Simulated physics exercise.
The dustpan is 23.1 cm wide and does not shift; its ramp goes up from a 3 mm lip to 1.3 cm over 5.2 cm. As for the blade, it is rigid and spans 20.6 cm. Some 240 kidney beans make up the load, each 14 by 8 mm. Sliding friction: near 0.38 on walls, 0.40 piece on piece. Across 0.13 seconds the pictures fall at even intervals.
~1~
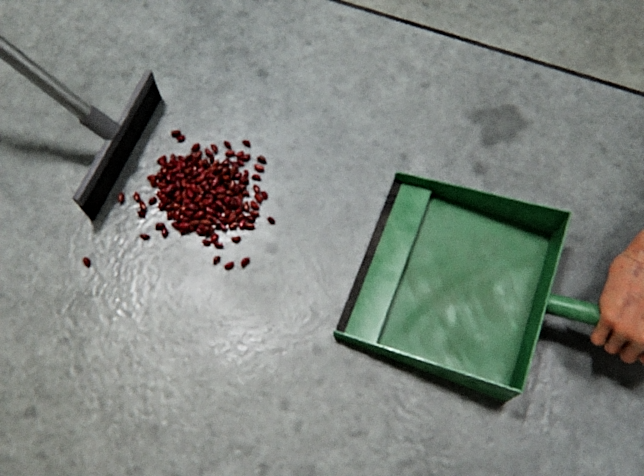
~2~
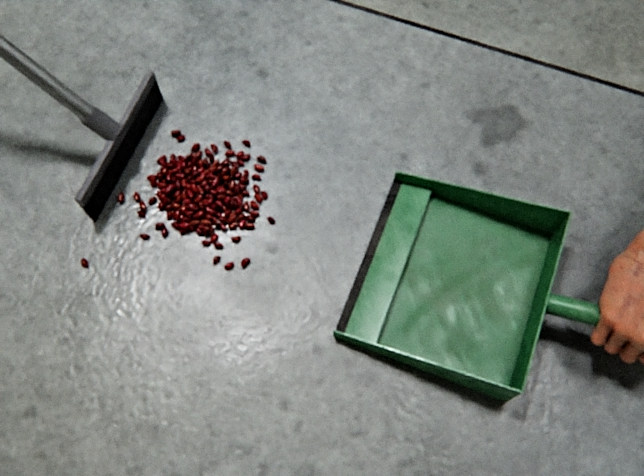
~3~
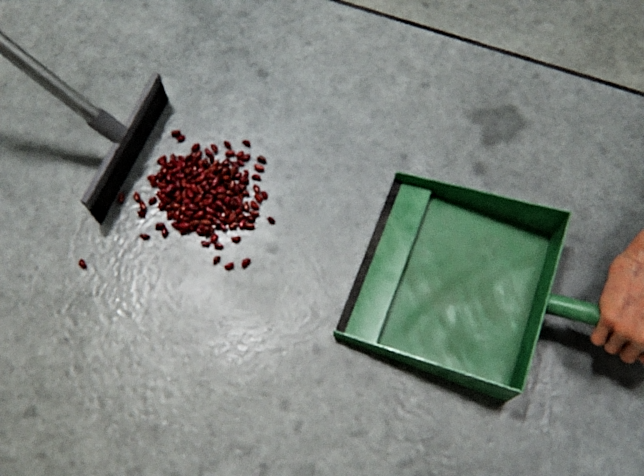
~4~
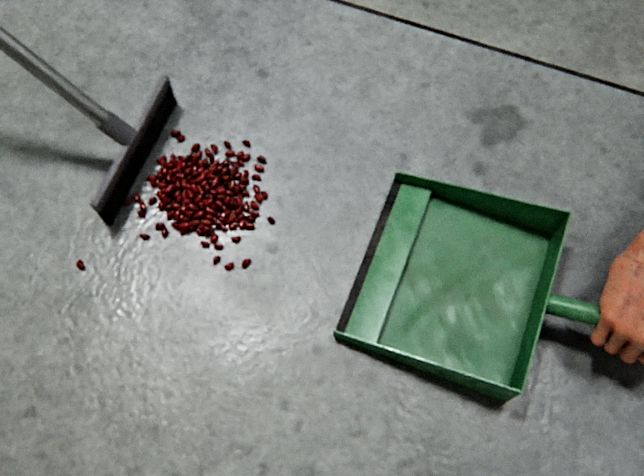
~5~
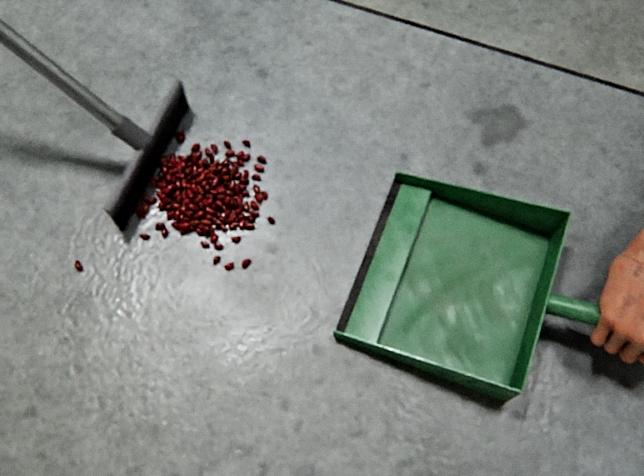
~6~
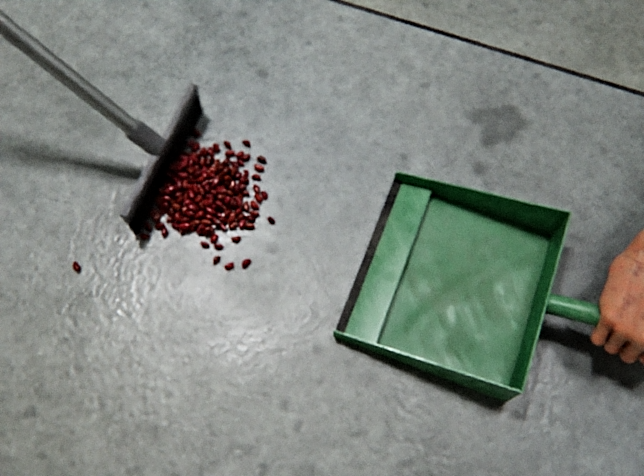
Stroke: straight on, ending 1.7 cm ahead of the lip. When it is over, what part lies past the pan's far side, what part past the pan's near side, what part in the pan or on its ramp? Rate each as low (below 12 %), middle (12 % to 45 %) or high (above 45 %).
Past the pan's far side - low, past the pan's near side - low, in the pan or on its ramp - high.
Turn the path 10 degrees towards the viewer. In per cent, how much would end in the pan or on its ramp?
Around 60 %.
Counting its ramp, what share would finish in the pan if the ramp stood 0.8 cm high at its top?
65 per cent.
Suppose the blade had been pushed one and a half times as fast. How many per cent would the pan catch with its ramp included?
I'd put it at roughly 65 per cent.
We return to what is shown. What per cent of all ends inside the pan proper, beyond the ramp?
Roughly 25 per cent.
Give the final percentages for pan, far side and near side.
Result in %: Far side 5, near side 10, pan 65.
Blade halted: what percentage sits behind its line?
Near 10 percent, give or take.
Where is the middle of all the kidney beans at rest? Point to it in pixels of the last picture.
Close to pixel (386, 253).
Then, 0.17 s after the last picture, middle of the blade 15 cm from the lip; 0 % over the lip, far side 0 %, near side 5 %.
Then, 0.28 s after the last picture, middle of the blade 6 cm from the lip; 0 % over the lip, far side 5 %, near side 5 %.
Then, 0.53 s after the last picture, middle of the blade 2 cm from the lip; 65 % over the lip, far side 5 %, near side 10 %.
In the end, far side 5 %, near side 10 %, pan 65 %, in front of the lip or behind the blade 25 %.
